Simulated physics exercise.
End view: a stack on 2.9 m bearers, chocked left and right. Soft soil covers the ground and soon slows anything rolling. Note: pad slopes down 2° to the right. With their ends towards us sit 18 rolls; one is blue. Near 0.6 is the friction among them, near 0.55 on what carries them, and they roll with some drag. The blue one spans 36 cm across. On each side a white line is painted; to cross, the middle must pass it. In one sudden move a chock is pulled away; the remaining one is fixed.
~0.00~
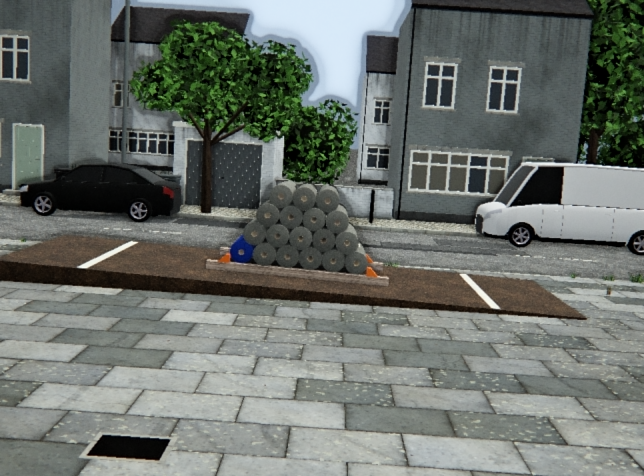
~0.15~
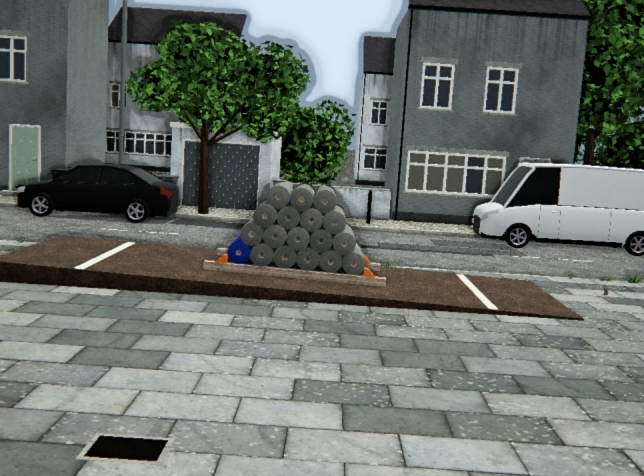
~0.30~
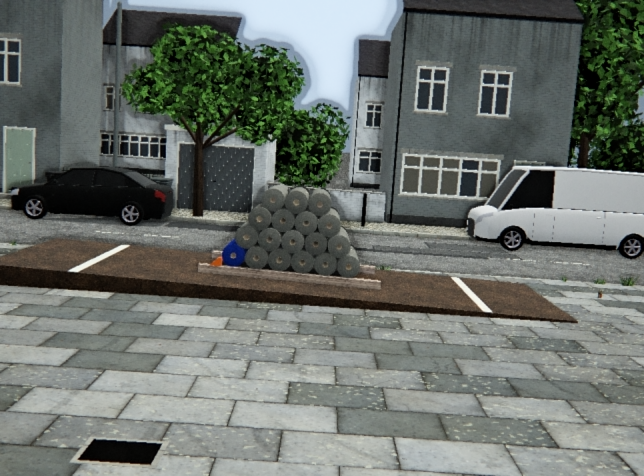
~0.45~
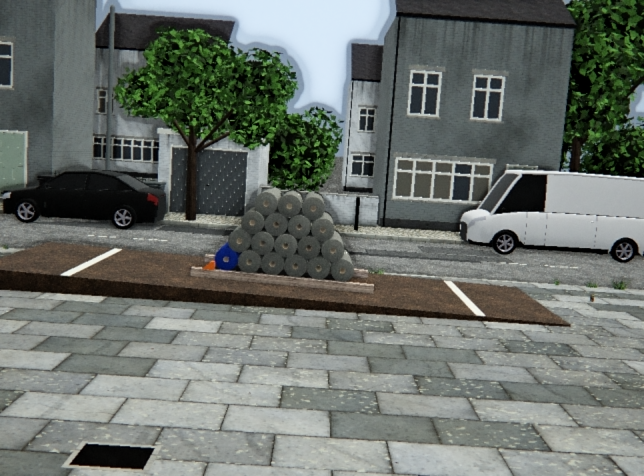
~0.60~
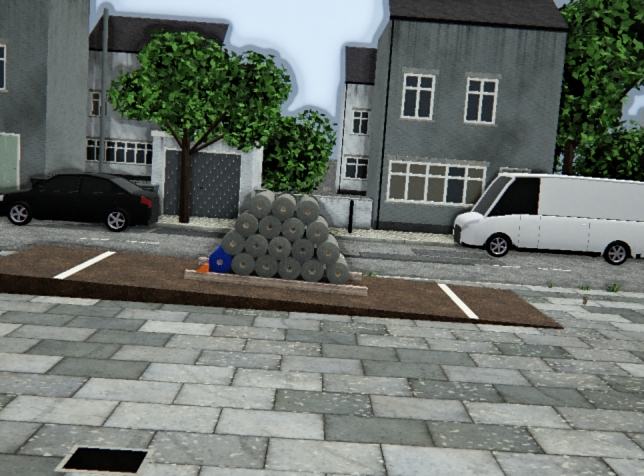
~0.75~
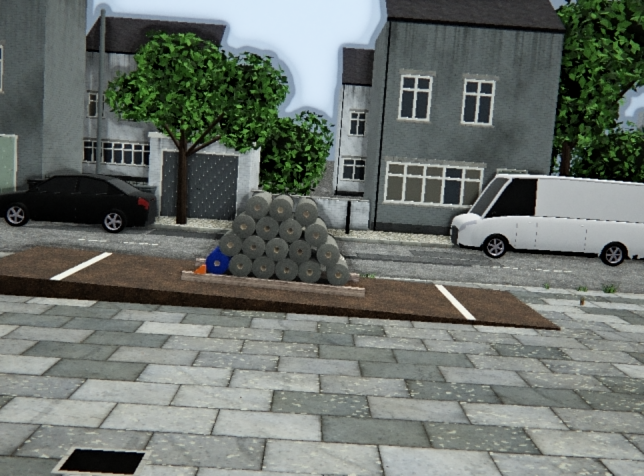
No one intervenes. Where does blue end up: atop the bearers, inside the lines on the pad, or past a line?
It ends up atop the bearers.
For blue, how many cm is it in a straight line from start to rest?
The blue one comes to about 0.
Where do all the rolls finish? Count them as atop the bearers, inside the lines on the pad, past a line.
Respectively 14, 4, 0.
After 1.1 s, blue is on the bearers, 55 cm from the bearers' left end; 0 of 18 have crossed.
At rest (5.0 s), blue is on the bearers, 55 cm from the bearers' left end; 0 of 18 have crossed.
